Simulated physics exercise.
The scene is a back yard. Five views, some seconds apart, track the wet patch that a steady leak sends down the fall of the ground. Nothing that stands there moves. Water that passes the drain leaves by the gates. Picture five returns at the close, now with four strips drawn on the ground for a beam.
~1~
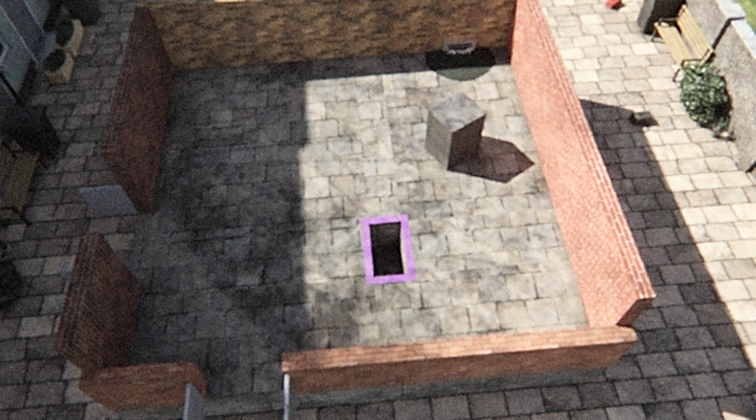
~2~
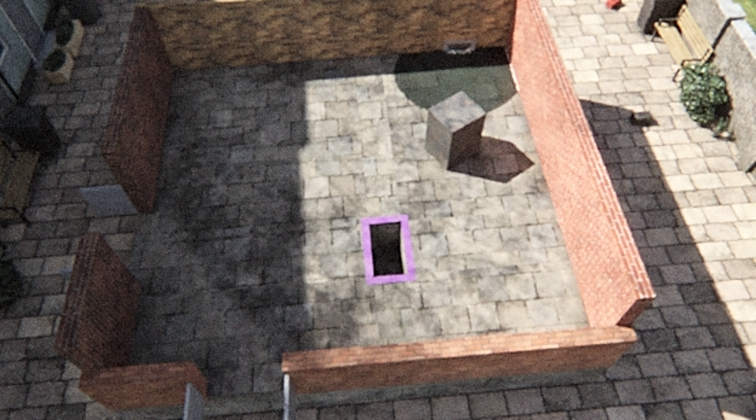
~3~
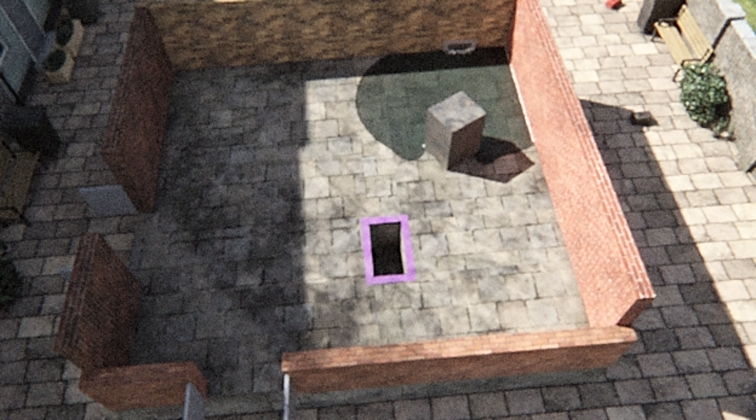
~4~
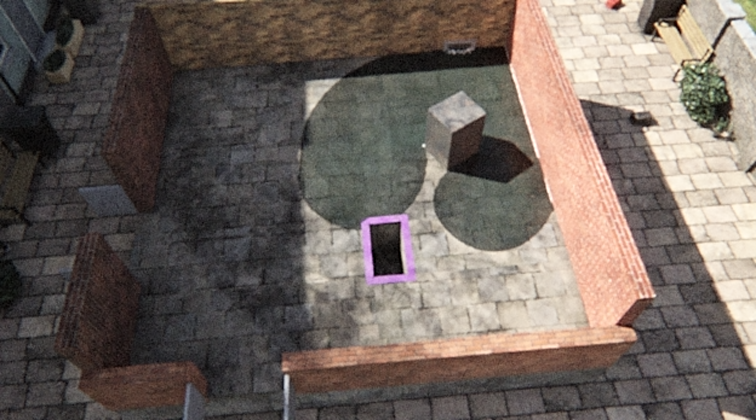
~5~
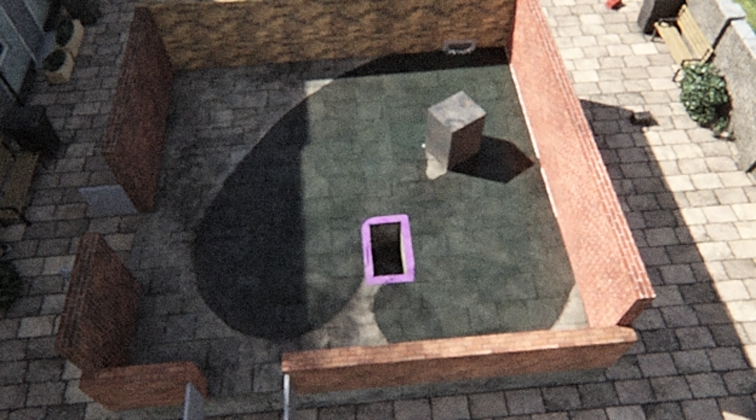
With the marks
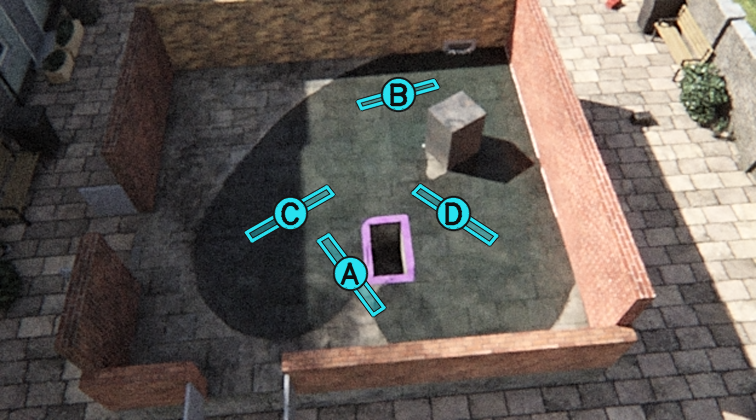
A walled yard of stone slabs sat mostly dry until a dark wet patch spread from the top right corner, passed around a gray block, and surrounded the purple-edged drain, covering much of the floor.
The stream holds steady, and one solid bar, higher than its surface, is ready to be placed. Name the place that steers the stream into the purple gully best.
A works best here.
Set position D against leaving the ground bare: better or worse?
Position D is worse.
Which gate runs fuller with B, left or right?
More leaves on the right.
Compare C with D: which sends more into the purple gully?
C.
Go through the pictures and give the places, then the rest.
In the first frame, outfall at (459, 45); purple gully at (388, 249); open gate at (147, 247); open gate at (249, 377); front seen at (446, 75), 2 % of the ground wet; purple gully still dry.
In the second frame, front seen at (496, 104), 8 % of the ground wet; purple gully still dry.
In the third frame, front seen at (393, 147), 17 % of the ground wet; purple gully still dry.
In the fourth frame, front seen at (331, 215), 33 % of the ground wet; purple gully still dry.
In the fifth frame, front seen at (249, 329), 61 % of the ground wet; purple gully taking water.
On the marked copy, A from (323, 237) to (378, 311); B from (359, 105) to (435, 83); C from (249, 236) to (329, 190); D from (416, 189) to (493, 239).
Choosing A, about 21 % of the stream goes into the purple gully, about 79 % out by the gates.
Choosing B, about 12 % of the stream goes into the purple gully, about 88 % out by the gates.
Choosing C, about 14 % of the stream goes into the purple gully, about 85 % out by the gates.
Choosing D, about 8 % of the stream goes into the purple gully, about 92 % out by the gates.
